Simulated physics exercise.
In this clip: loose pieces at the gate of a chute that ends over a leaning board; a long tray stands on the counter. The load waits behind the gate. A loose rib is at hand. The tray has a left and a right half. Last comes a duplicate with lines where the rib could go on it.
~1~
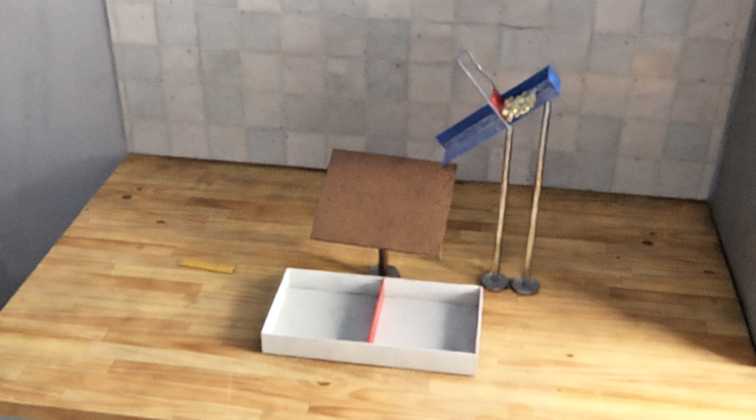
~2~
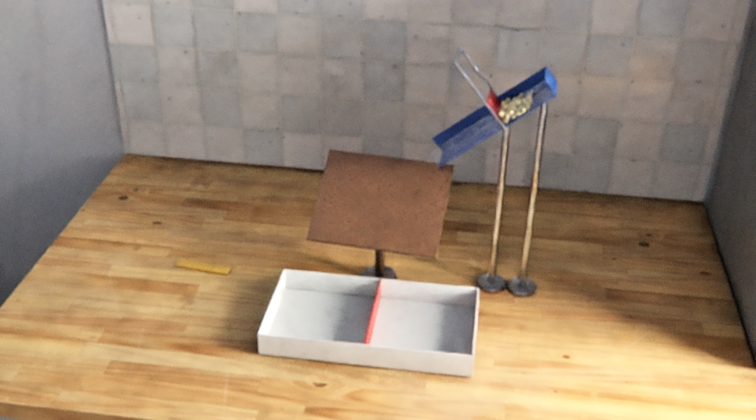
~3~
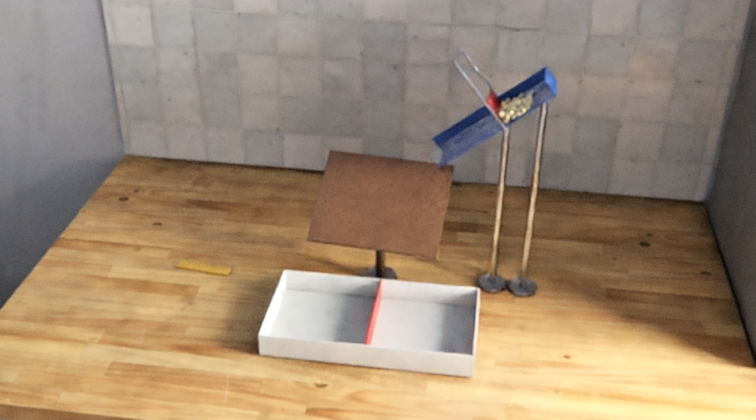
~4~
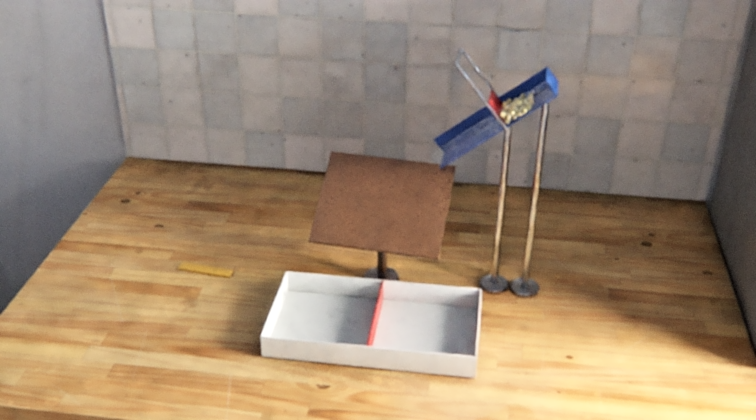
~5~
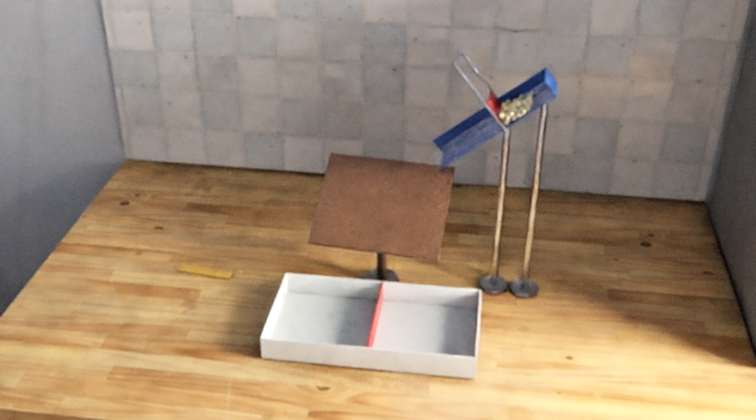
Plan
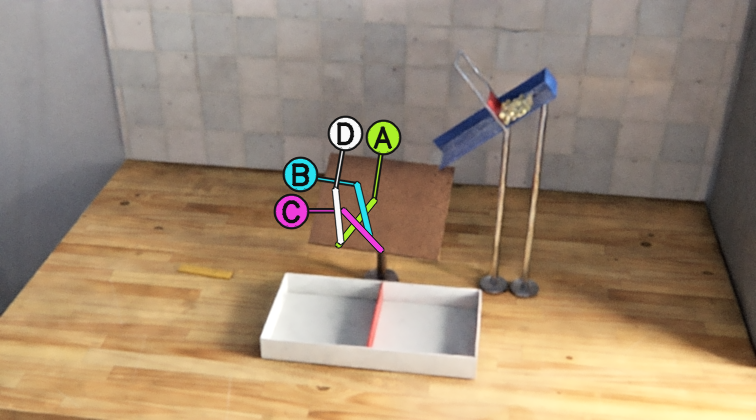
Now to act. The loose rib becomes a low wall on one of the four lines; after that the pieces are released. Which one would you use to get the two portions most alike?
B is best.
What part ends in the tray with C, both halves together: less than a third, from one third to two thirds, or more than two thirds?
Line C gives more than two thirds.
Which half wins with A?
Left.
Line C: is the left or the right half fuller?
More lands on the right.
On the marked copy, line A from (373, 200) to (338, 244); line B from (357, 184) to (369, 234); line C from (343, 210) to (380, 249); line D from (335, 190) to (340, 241).
With A, of what is caught, most in the left half, a small part in the right.
With B, of what is caught, about half in the left half, about half in the right.
With C, of what is caught, a small part in the left half, nearly all in the right.
With D, of what is caught, most in the left half, a small part in the right.
